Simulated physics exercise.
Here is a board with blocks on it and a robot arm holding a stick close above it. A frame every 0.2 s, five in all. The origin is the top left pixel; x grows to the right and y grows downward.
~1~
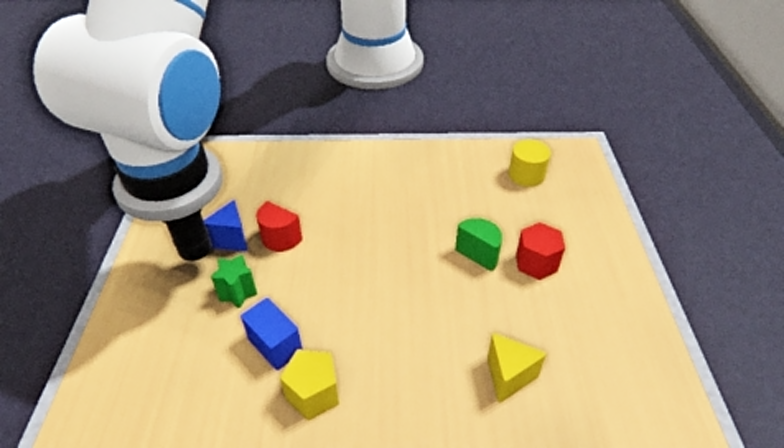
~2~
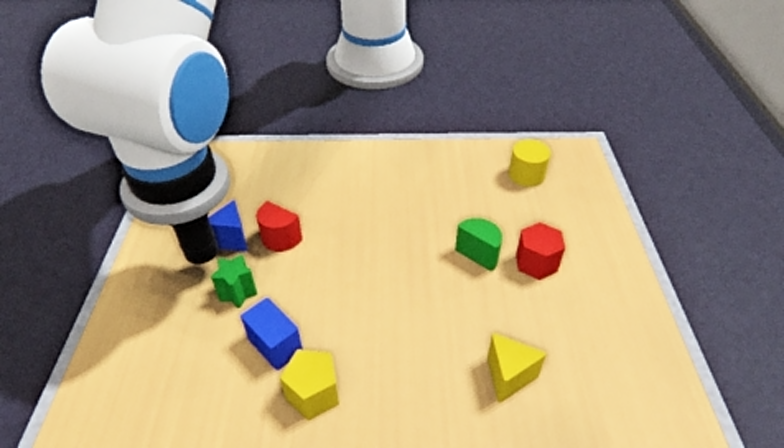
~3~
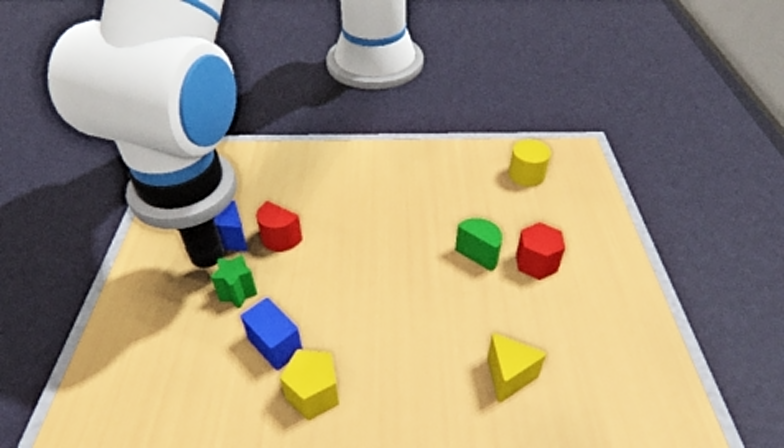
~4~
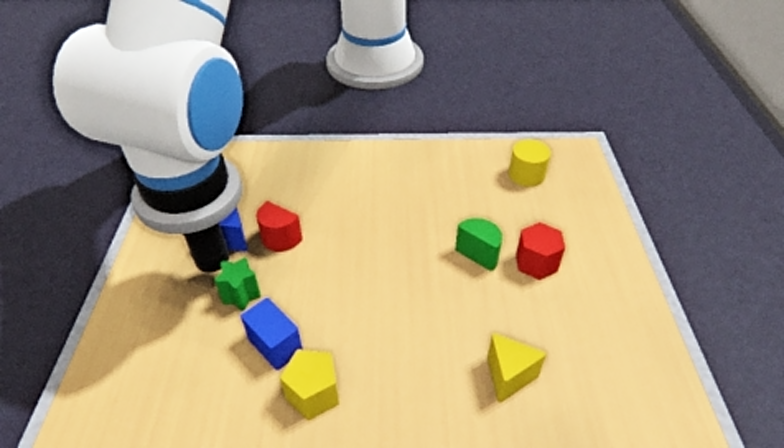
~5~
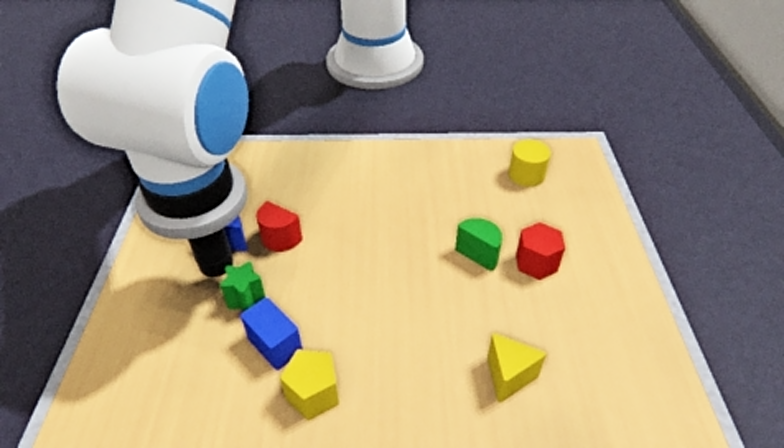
Robot arm moving its black stick slightly right and down, nudging a green star-shaped block a little among colourful blocks.
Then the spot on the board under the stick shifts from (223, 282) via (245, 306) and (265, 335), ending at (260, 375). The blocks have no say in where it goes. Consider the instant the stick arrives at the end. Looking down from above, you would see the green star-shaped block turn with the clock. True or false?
That is false.
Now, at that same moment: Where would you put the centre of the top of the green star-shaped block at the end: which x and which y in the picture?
Just about (289, 299).
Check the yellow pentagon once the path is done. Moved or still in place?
Moved off its spot.
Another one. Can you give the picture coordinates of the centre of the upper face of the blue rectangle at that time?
Located at (309, 333).
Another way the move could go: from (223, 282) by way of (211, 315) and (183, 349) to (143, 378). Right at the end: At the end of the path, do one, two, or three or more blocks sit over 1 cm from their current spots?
I reckon the push displaces only one of the blocks by more than 1 cm.
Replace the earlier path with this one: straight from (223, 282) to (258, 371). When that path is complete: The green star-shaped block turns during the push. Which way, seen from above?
From the top, the block rotates counterclockwise.
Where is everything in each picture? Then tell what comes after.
In the first frame, lower end of the stick (196, 250), tops of blocks, blue triangular piece (224, 216), green star-shaped block (231, 269), blue rectangle (269, 321), yellow pentagon (309, 372).
In the second frame, stick (202, 253), blocks as before.
In the third frame, stick (208, 257), blocks as before.
In the fourth frame, stick (213, 261), green star-shaped block (234, 271).
In the fifth frame, stick (217, 266), blue triangular piece hidden, green star-shaped block (239, 276), blue rectangle (269, 321), yellow pentagon (309, 372).
On the path given first. One third of the way, stick (241, 290); green star-shaped block (272, 293), turned 35° anticlockwise; blue rectangle (283, 327), turned 30° clockwise.
Two thirds of the way, stick (261, 320); green star-shaped block (290, 298), turned 105° anticlockwise; blue rectangle (308, 333), turned 65° clockwise; yellow pentagon (315, 384).
At the end, stick (255, 359); blue triangular piece not moved; green star-shaped block (289, 299), turned 110° anticlockwise; blue rectangle (309, 333), turned 65° clockwise; yellow pentagon (315, 384).
